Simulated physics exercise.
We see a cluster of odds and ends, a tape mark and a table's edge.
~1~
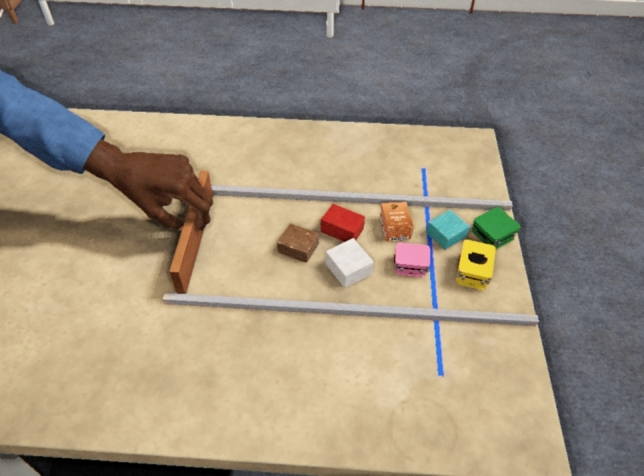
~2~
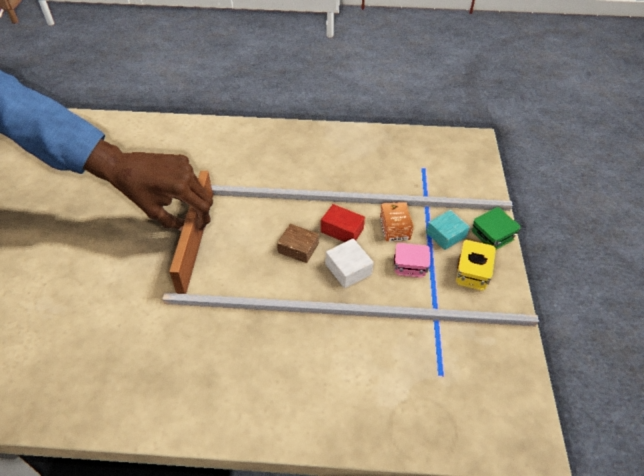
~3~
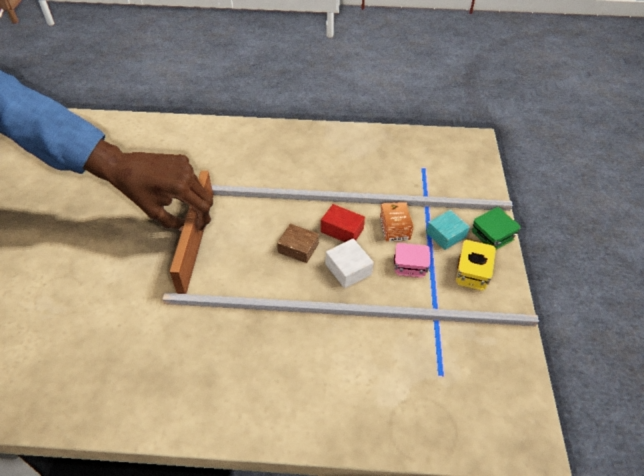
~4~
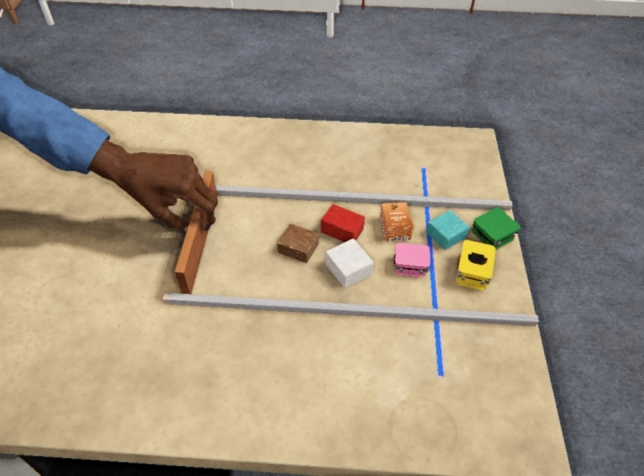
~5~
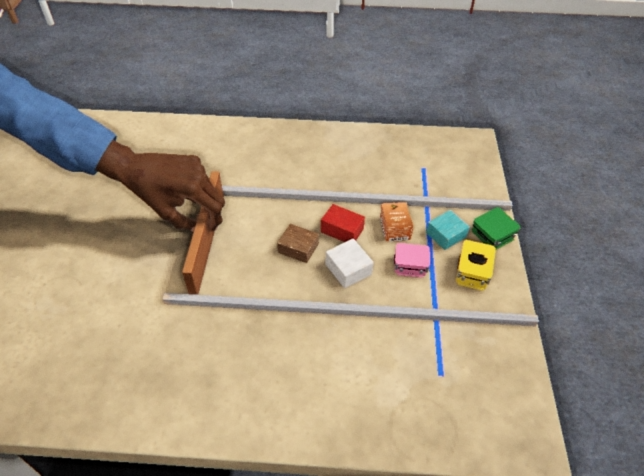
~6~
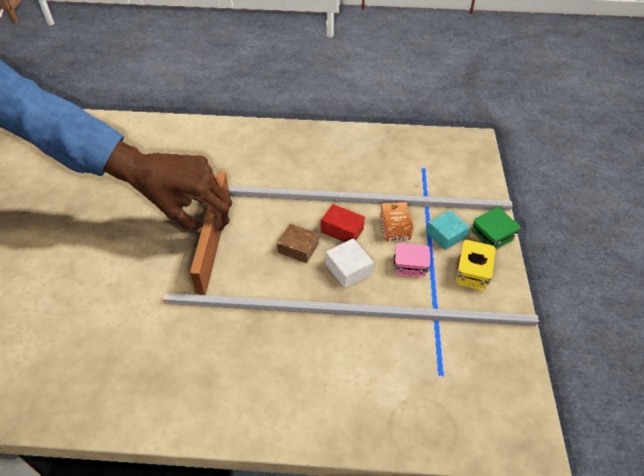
To begin with, a hand holds an upright wooden board still at the left end of two rails on a table, with small coloured blocks and a blue tape line to its right. Then the hand slides the board slightly rightward, while the blocks stay unmoved and untouched.
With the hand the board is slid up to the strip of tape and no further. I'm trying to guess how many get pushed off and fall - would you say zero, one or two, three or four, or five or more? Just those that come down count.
I would say one or two.
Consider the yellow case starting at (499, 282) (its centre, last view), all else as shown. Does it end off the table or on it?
The answer: It keeps its place.
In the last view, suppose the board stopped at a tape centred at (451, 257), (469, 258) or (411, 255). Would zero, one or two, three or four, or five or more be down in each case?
Tape one gives three to four, tape two gives three or four, and tape three gives one or two.
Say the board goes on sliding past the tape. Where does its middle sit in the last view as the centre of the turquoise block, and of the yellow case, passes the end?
First it's close to (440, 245), next close to (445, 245).
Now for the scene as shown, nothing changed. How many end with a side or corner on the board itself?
3.
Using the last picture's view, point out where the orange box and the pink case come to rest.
(480, 223) and (483, 265), approximately.
Early on, none off yet; green case at rest near (495, 230); yellow case at rest near (475, 266); turquoise block at rest near (448, 230).
Finally, the number that fall off is one or two; lost, green case.
